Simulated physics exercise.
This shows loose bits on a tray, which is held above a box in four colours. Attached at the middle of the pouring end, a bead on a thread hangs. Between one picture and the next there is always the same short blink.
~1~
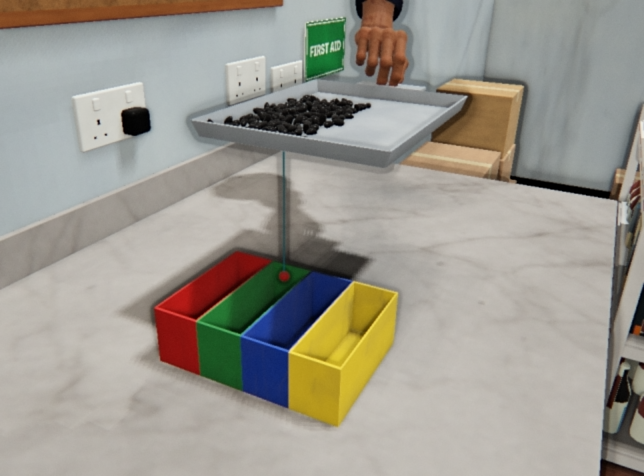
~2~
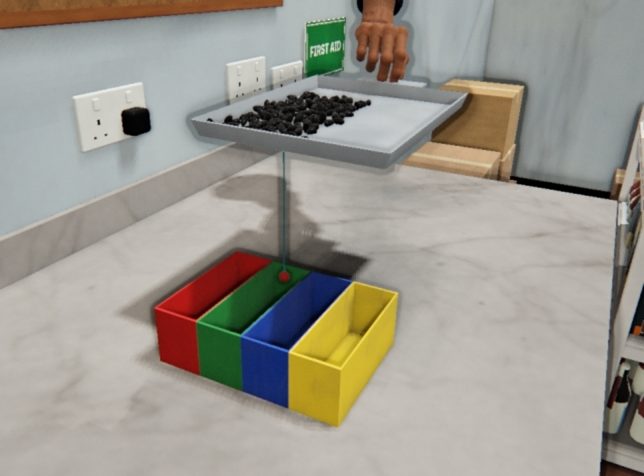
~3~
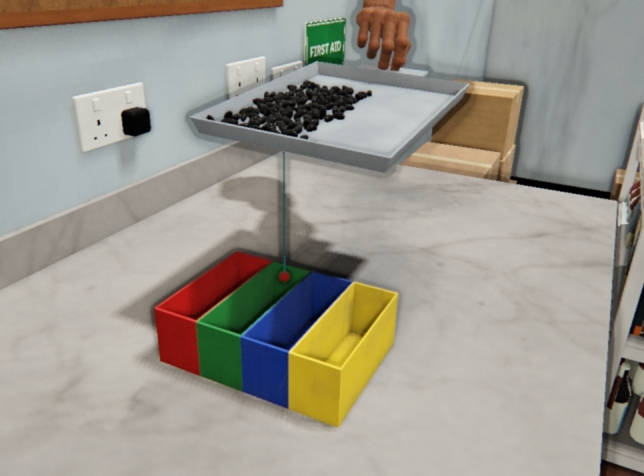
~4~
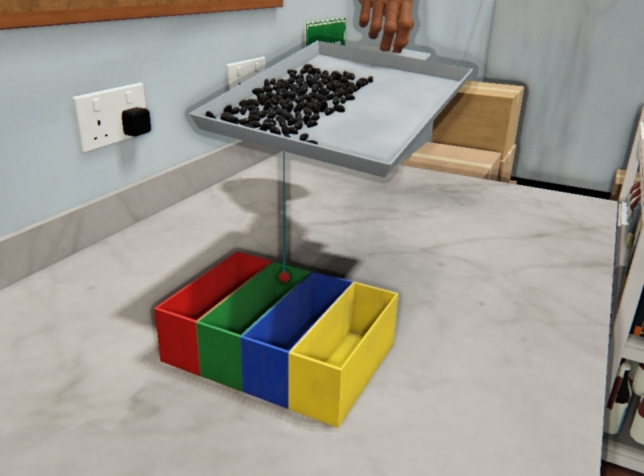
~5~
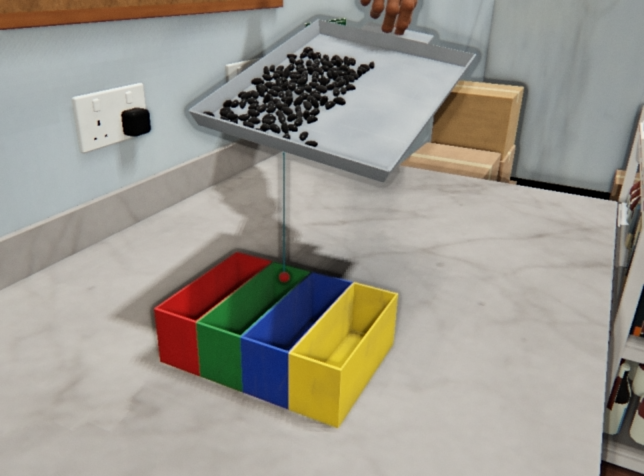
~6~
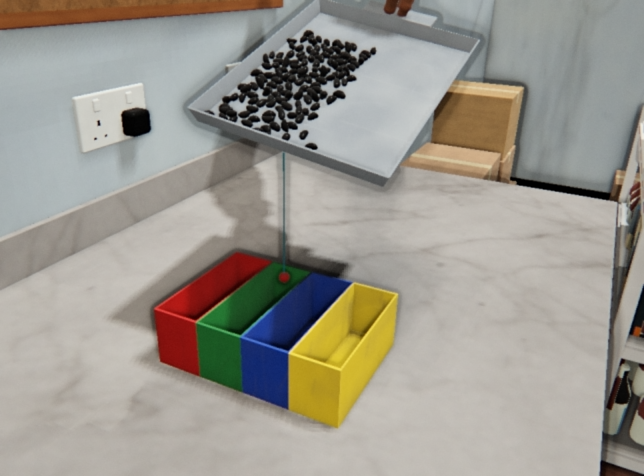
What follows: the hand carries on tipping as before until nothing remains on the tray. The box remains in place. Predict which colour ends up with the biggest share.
The biggest share goes to yellow.
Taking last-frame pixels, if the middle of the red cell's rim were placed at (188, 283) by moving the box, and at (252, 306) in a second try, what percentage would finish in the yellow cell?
You'd get near 30 per cent and afterwards near 20 per cent.
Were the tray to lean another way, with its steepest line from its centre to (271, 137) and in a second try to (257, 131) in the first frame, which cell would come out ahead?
In order, it comes out as the red cell and the red one.
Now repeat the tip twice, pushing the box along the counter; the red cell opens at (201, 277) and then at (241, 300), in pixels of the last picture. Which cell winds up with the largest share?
The cell in yellow, then the blue one.
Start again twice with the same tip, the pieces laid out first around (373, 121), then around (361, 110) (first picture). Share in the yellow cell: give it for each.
Shares in turn: 60 % and 60 %.
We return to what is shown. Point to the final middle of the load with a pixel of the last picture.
Near (342, 378), more or less.
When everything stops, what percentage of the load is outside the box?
30 %.
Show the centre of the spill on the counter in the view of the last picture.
Near (425, 440).
Shortly afterwards, tray tipped steeply; the bulk on the tray; a little falling or outside the box.
Next, tray tipped past a quarter turn; only a few on the tray; near a third in the yellow cell; a little in the blue cell; only a few in the green cell; near half falling or outside the box.
Some moments later, tray tipped past a quarter turn; near half in the yellow cell; a little in the blue cell; only a few in the green cell; near a quarter falling or outside the box.
In the end, tray tipped past a quarter turn; near half in the yellow cell; a little in the blue cell; only a few in the green cell; none at all in the red cell; near a quarter outside the box.
